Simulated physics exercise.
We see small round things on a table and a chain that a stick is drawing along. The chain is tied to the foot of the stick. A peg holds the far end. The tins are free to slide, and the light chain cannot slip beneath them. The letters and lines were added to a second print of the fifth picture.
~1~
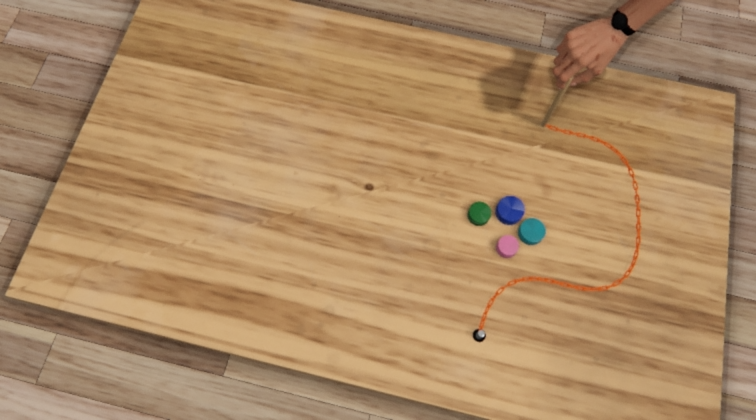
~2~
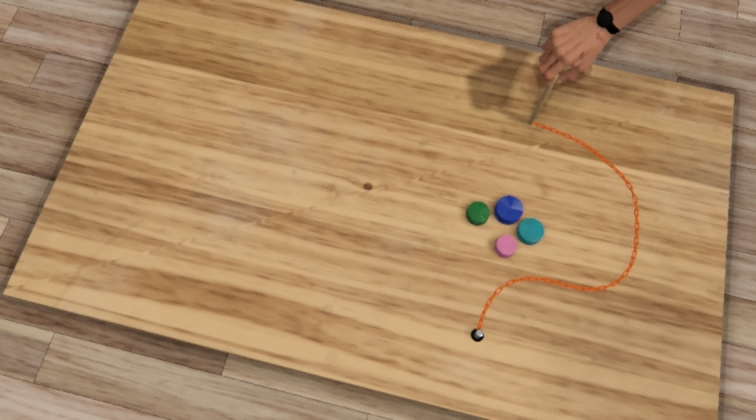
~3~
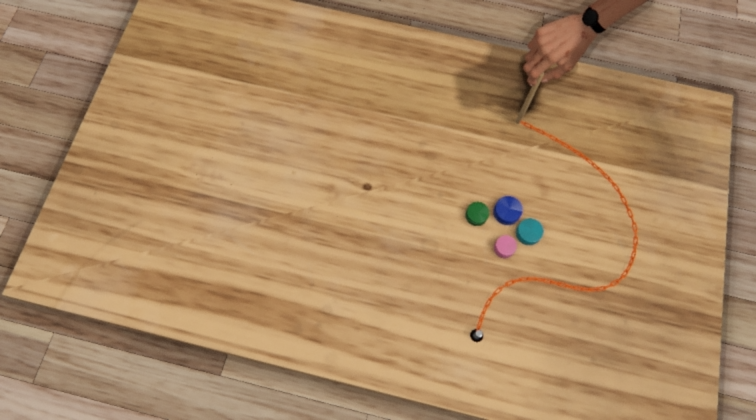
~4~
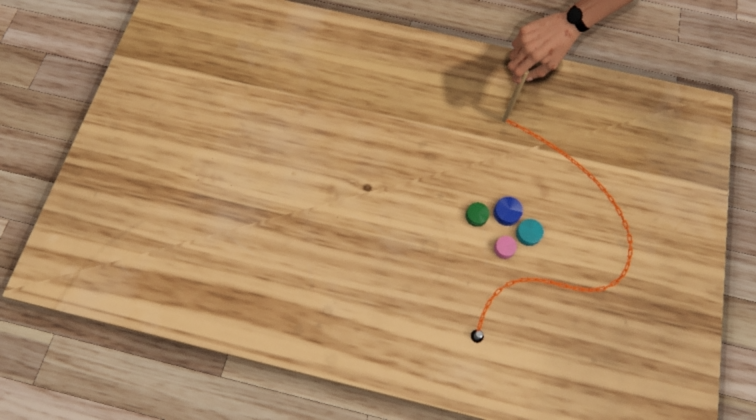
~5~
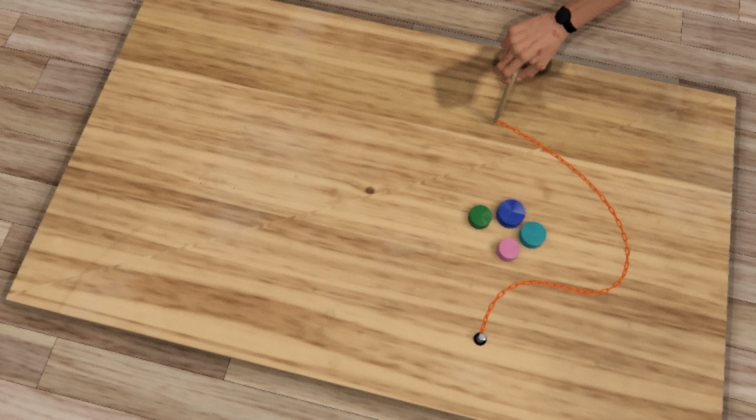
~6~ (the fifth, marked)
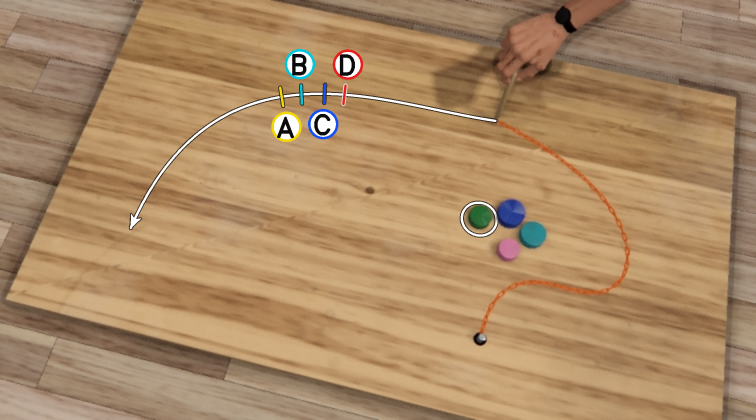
A hand wearing a dark wristband moved a stick slowly left across a wooden table, drawing an orange chain's end along with it, while the four small colored tins stayed put.
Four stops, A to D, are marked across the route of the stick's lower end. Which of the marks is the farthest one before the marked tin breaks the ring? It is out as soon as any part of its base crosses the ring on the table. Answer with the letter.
It can go as far as B.
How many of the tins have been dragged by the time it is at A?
Four.
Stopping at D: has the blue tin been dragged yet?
By then, no.
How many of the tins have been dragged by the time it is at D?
The count is none.
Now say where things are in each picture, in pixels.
Peg (480, 335); pink tin (507, 247); turquoise tin (532, 232), in the first picture.
Turquoise tin (530, 232); blue tin (509, 210), in the second picture.
Green tin (477, 214); peg (478, 335), in the third picture.
Pink tin (505, 248); turquoise tin (530, 232), in the fourth picture.
Blue tin (511, 214); green tin (480, 217); peg (481, 338), in the fifth picture.
On the marked copy, A at (282, 97); B at (301, 94); C at (325, 94); D at (345, 95); the ring at (479, 219); the route from (495, 121) via (285, 96) to (131, 228).
Following B. Soon after the start, foot of the stick (428, 108); green tin (480, 217).
Later, foot of the stick (359, 97); green tin (480, 217).
In the end, foot of the stick (302, 95); pink tin (502, 256); turquoise tin (513, 237); blue tin (501, 213); green tin (477, 217); the green tin is still in its ring.
As for the rest, A drags the ringed tin to (465, 219); C is safe but short; D is safe but short.
